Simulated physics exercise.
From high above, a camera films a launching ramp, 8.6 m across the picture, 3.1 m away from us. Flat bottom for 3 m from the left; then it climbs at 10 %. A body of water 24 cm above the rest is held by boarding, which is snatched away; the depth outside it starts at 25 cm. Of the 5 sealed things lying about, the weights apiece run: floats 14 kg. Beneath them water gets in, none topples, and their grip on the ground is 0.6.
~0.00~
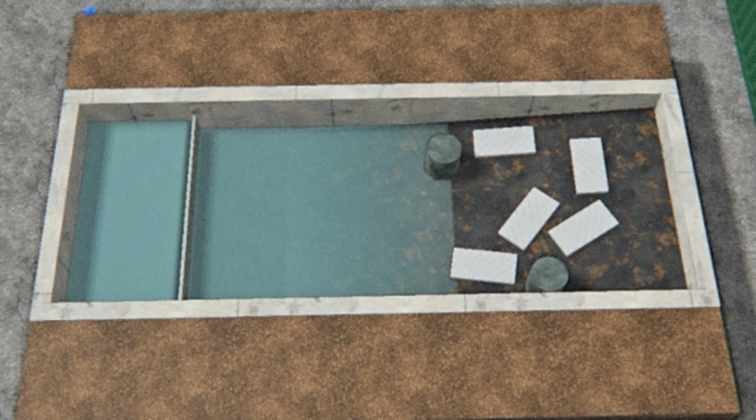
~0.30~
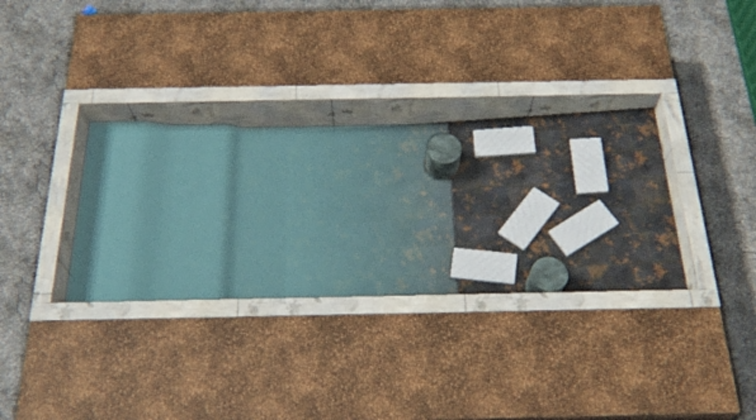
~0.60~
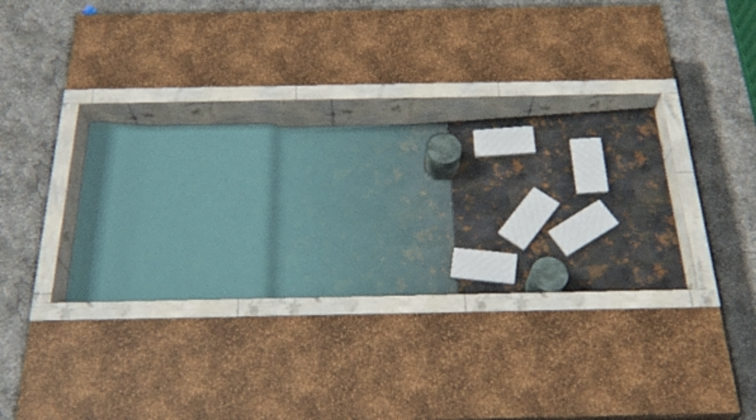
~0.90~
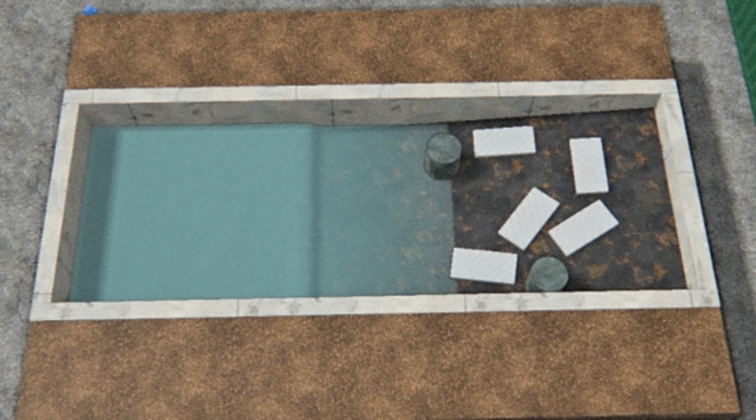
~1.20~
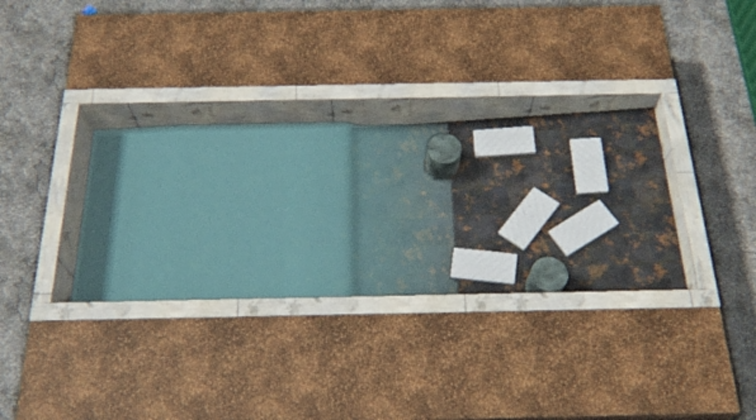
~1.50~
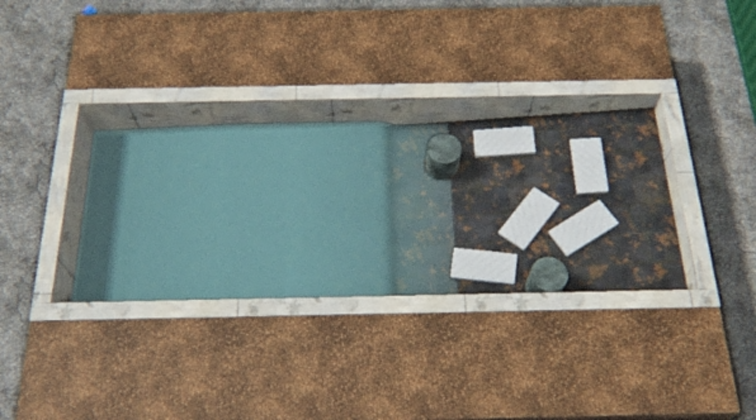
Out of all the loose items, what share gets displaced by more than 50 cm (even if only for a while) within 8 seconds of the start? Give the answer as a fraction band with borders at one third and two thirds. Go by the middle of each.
Band: 2/3 or more.
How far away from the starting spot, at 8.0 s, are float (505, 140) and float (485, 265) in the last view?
In turn: 40 cm, 300 cm.
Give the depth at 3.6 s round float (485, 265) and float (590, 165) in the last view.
I'd put it at 14 cm and 3 cm respectively.
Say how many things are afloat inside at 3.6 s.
Total: 3.
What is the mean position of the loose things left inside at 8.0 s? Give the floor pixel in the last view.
Close to (426, 200).
After 2.1 s 0 of 5 are over 50 cm from their spots; 0 afloat.
After 3.6 s 0 of 5 are over 50 cm from their spots; 3 afloat.
After 5.6 s 2 of 5 are over 50 cm from their spots; 3 afloat.
After 8.0 s 4 of 5 are over 50 cm from their spots, and 4 have been at some point; 2 afloat.
